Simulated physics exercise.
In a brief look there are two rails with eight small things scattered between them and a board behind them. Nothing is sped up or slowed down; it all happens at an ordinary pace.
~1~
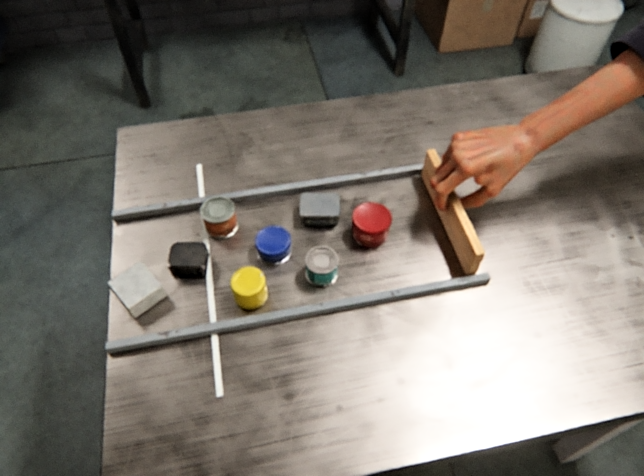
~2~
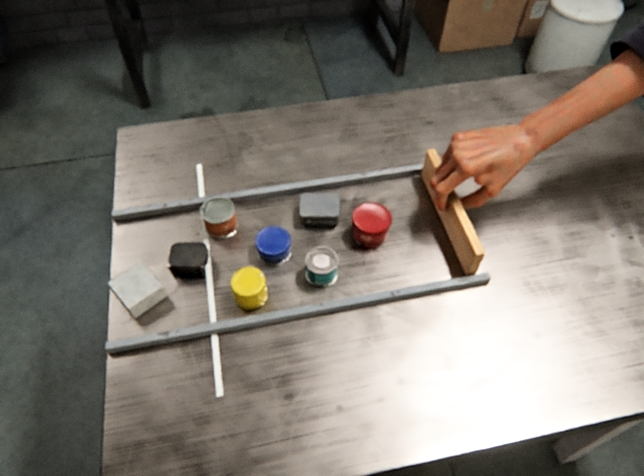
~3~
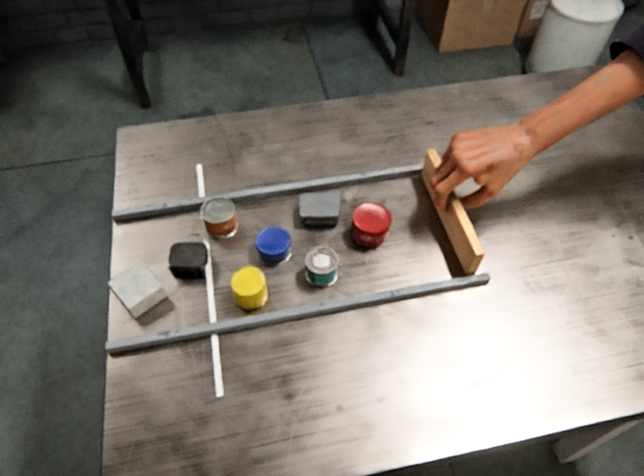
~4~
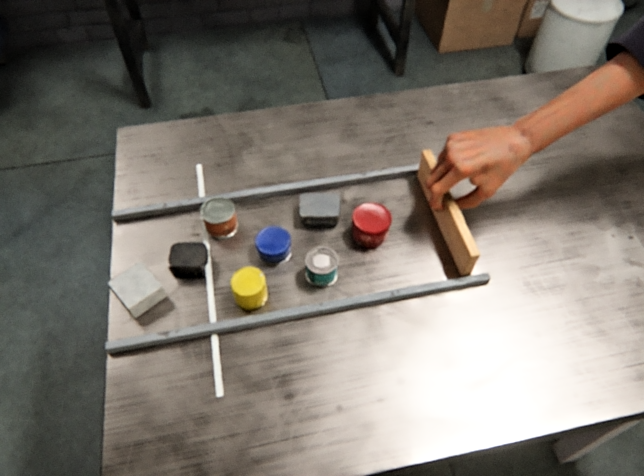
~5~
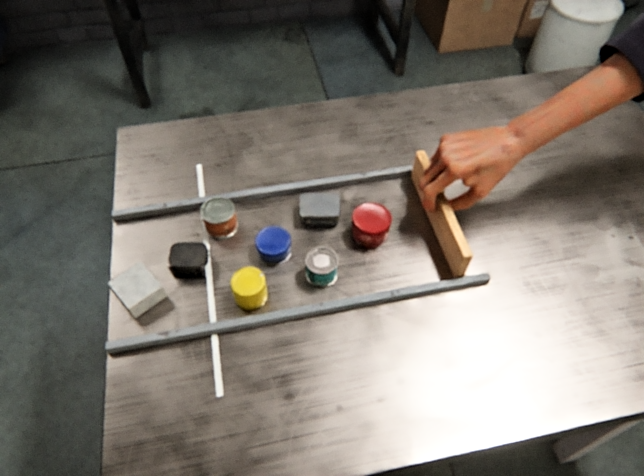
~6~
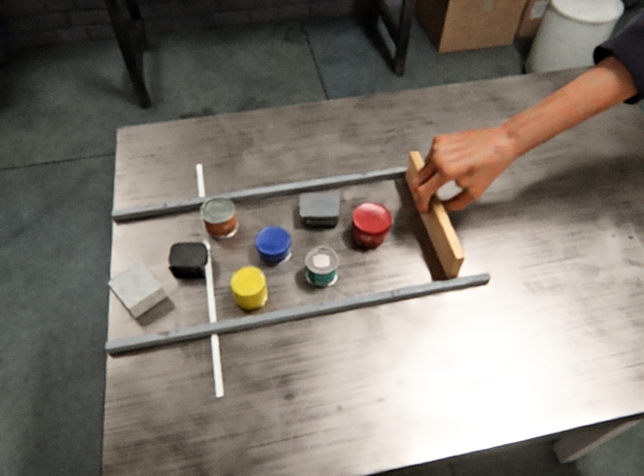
A hand slides a wooden board slightly left between two rails toward scattered small objects.
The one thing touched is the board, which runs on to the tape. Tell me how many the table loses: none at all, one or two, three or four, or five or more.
The table loses none at all.
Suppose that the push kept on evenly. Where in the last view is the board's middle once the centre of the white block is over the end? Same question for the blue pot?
Its middle is about (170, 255) and about (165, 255).
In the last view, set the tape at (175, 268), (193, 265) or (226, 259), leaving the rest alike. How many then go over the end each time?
In order, the counts are 1, 1 and 0.
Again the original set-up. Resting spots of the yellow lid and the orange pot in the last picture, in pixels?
The first ends close to (171, 312), the second close to (146, 230).
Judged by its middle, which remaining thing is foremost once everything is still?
Answer: The black case.
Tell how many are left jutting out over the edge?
It totals 2.
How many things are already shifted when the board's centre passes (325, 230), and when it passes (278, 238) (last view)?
First position 4; second position 7.
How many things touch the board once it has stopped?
Number in contact with it: 3.
Soon after, none off yet; white block at rest near (138, 289); black case at rest near (190, 260); orange pot at rest near (220, 218).
At rest, the number that fall off is zero.
